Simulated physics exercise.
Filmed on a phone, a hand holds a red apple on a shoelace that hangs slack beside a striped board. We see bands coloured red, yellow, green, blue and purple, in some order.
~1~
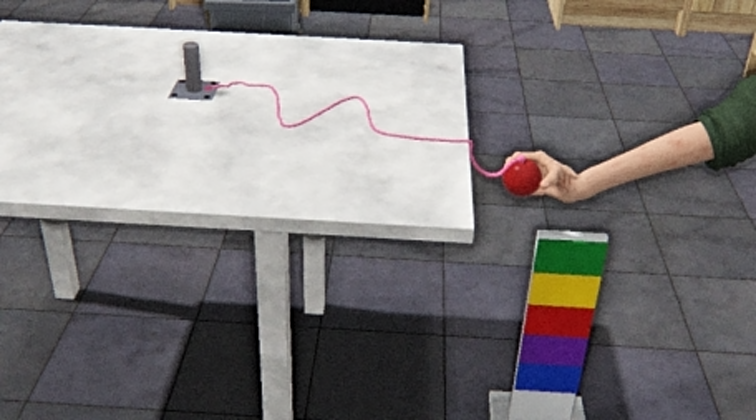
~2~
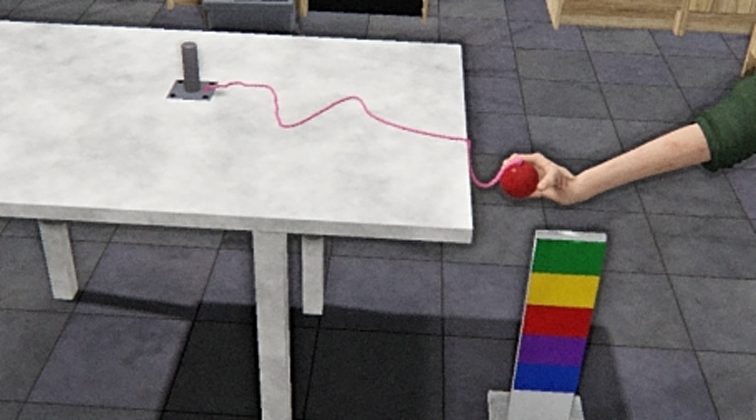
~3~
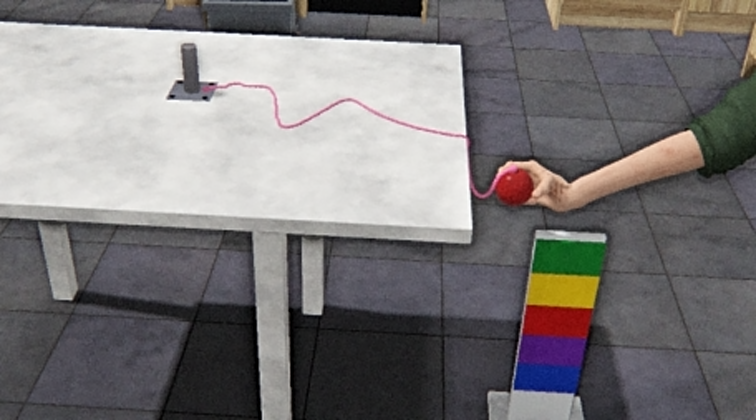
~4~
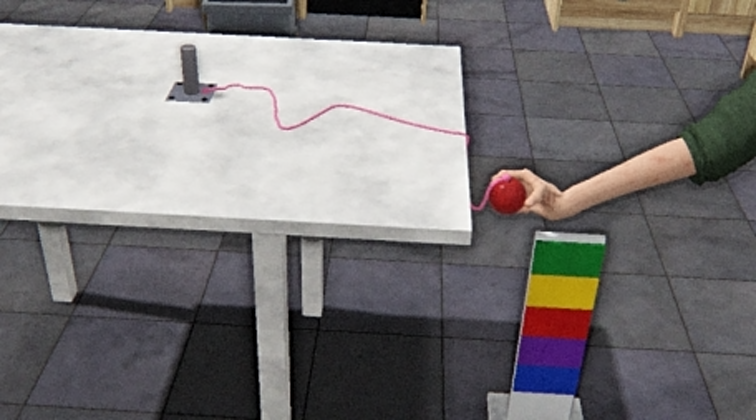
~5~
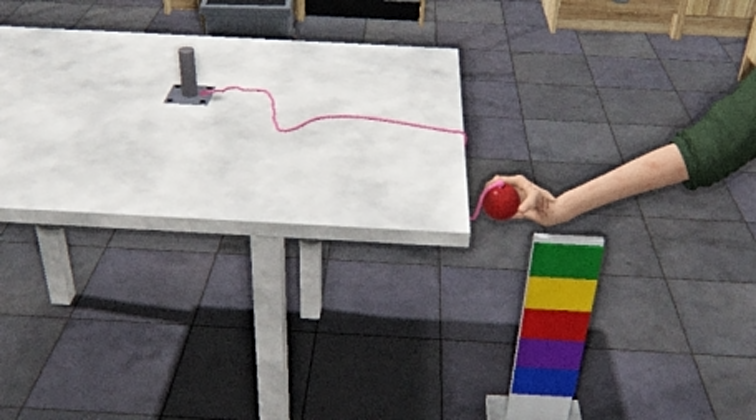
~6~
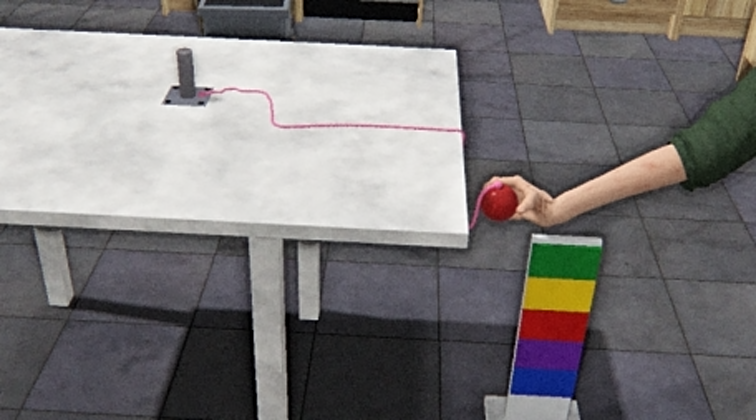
At the start, a hand at the right holds a red, round object on a slack pink cord that runs across a white table from a small post, above a striped board. The hand eases slightly down and left, while the cord's bends on the tabletop flatten and its hanging part dips lower.
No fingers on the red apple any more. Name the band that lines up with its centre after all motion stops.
Purple.
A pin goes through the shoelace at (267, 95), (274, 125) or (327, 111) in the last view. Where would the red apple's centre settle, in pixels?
Per try (px, approx.): (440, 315), (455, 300), (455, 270).
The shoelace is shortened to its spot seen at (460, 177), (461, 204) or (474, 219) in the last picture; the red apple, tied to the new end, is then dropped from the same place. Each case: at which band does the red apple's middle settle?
Taking them in turn: Green; yellow; red.
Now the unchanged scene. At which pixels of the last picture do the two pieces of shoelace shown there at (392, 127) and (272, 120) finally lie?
First: (457, 120). Second: (332, 108).
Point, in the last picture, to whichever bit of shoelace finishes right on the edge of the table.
(399, 127), approximately.
A little later, apple near (474, 342); level with purple.
Next, apple near (415, 312); level with purple.
Later still, apple near (460, 324); level with purple.
When it is over, apple near (438, 325); level with purple. The purple one.
